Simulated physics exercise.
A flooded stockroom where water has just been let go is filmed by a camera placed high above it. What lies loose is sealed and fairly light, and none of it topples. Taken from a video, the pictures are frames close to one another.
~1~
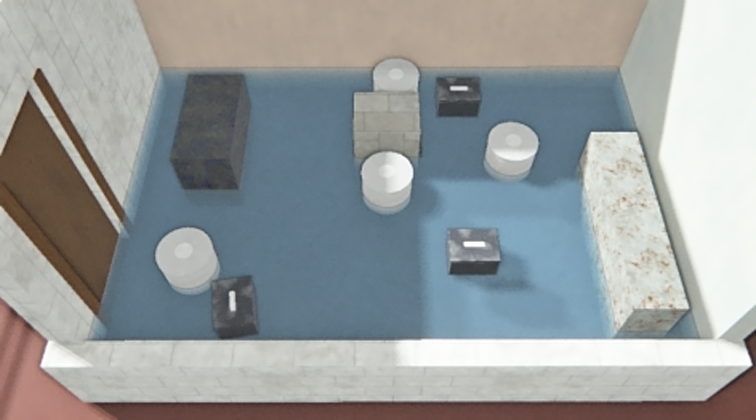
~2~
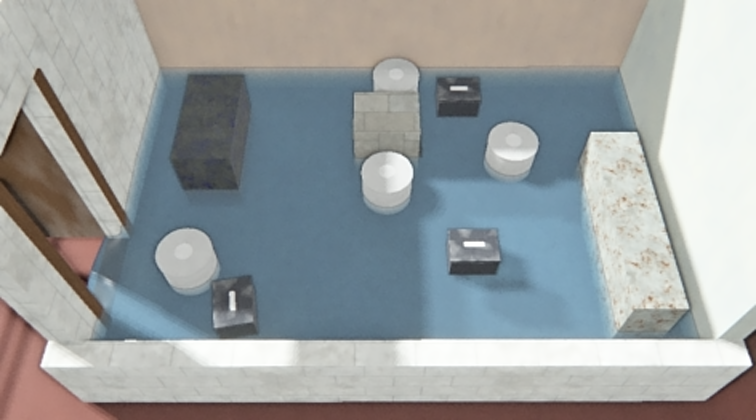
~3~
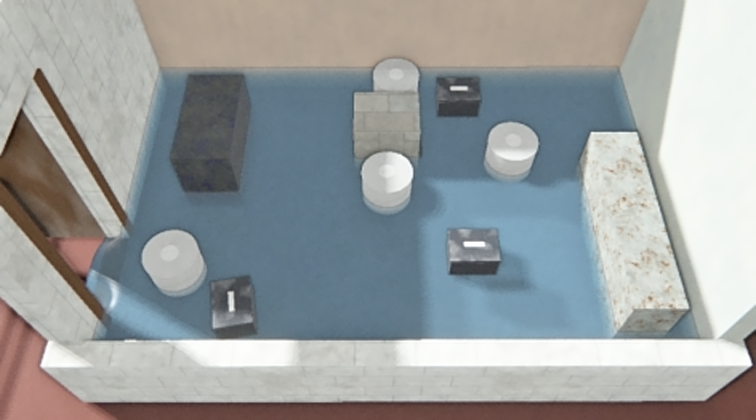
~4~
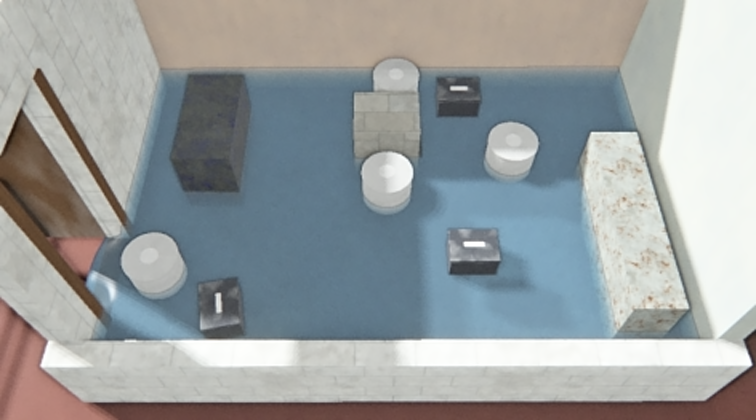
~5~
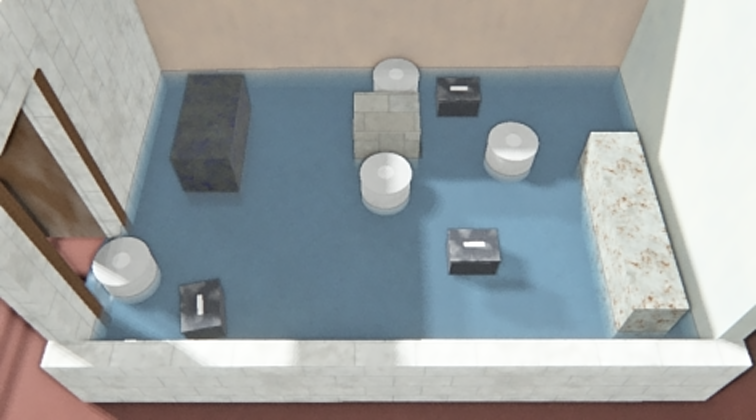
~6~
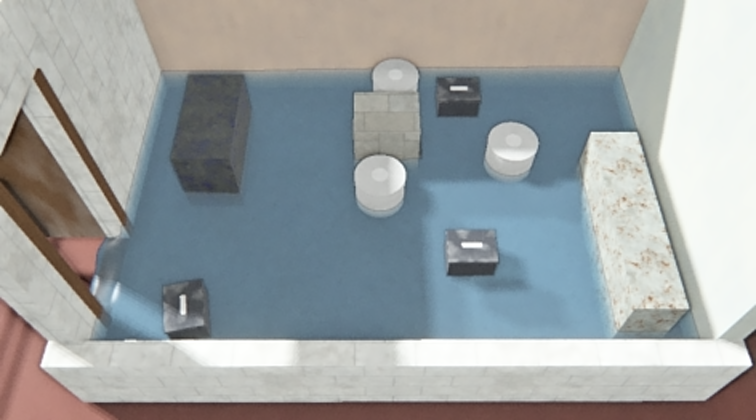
A white round tub drifts left out through the open doorway, and a dark box follows slightly.
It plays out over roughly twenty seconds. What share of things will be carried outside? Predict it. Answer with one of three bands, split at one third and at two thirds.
One third to two thirds.
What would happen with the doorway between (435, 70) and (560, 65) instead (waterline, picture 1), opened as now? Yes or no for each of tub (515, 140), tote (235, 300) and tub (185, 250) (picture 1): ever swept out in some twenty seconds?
Turn by turn - departs, stays put, stays put.
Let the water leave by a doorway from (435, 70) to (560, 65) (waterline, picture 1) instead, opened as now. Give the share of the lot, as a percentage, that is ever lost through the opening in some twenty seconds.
Close to 70 percent.
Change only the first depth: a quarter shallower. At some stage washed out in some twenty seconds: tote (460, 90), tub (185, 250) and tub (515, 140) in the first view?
In sequence they are not removed, removed and not removed.
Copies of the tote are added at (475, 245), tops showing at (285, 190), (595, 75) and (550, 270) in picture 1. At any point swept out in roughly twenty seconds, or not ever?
Exits, remains, remains.
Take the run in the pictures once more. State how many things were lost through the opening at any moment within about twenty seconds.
So the number is 4.
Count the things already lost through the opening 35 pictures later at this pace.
Total: 3.
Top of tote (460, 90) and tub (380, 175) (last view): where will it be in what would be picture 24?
Approximately (396, 90), then (259, 214).
A moment on, 1 of 7 are out; 6 afloat.
Next, 2 of 7 are out; 5 afloat.
Later, 3 of 7 are out; 4 afloat.
In the end, 4 of 7 are out; 3 afloat.
